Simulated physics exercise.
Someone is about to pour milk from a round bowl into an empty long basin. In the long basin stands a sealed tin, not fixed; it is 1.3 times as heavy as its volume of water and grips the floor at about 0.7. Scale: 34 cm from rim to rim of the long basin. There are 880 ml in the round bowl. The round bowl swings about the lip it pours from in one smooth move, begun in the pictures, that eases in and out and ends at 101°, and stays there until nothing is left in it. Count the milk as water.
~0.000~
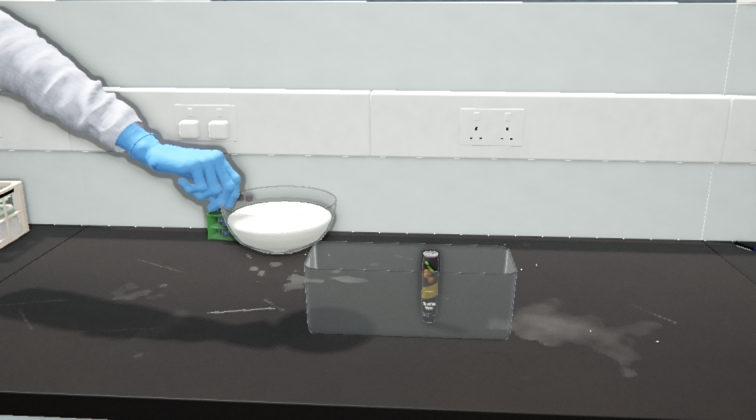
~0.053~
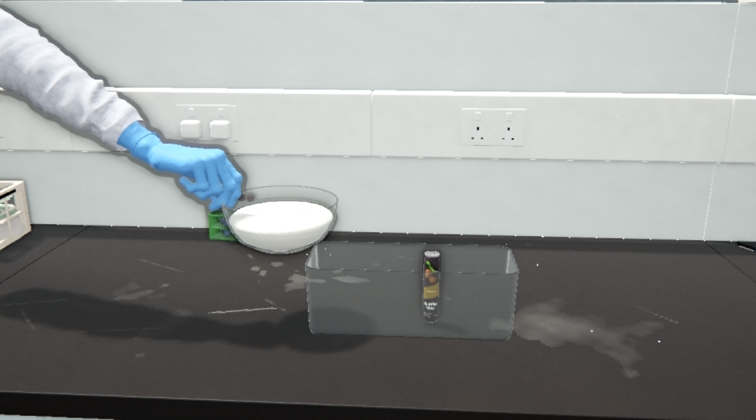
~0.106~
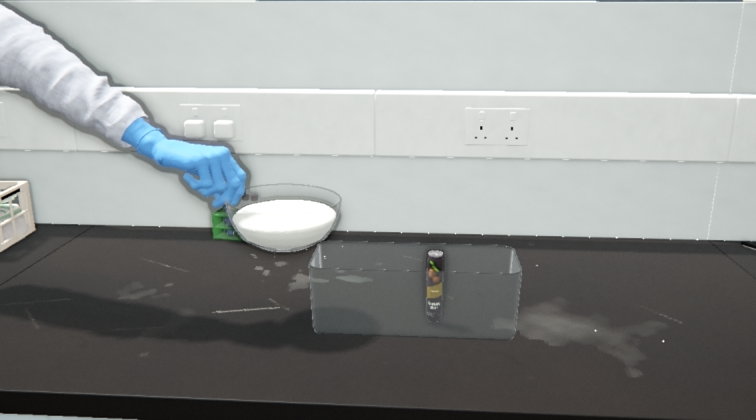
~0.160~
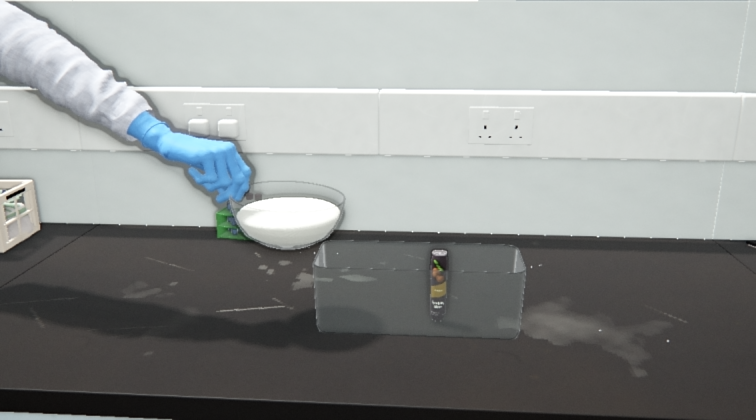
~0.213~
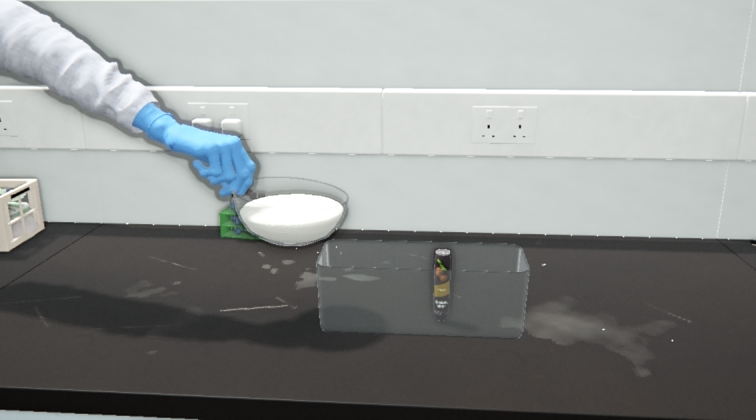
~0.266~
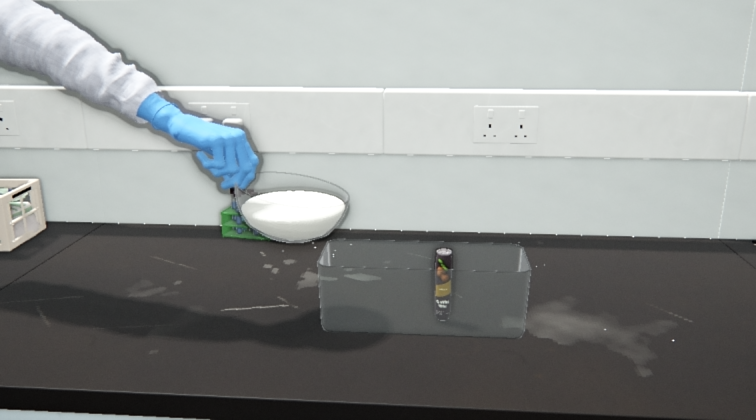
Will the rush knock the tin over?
It keeps standing.
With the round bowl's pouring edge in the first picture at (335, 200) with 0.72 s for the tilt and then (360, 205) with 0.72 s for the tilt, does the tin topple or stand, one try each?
First it topples; then it falls.
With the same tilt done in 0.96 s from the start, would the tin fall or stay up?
Then it topples.
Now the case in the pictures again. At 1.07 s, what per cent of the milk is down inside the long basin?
Some 82 per cent.
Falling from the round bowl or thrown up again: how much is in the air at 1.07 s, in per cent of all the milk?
Near 14 in a hundred.
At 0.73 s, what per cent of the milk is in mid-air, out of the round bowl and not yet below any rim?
Near 30 in a hundred.
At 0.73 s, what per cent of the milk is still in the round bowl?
Some 62 per cent.
Then, 0.73 s in, the tilt is 59° and 61 per cent is still to pour; the tin stands where it began.
Then, 1.07 s in, the tilt is 93° and 5 per cent is still to pour; the tin stands where it began.
Then, 1.43 s in, the tilt is 101° and 0 per cent is still to pour; the tin stands where it began.
Then, 1.82 s in, the tilt is 101° and 0 per cent is still to pour; the tin stands where it began.
Finally, the tin stands where it began.
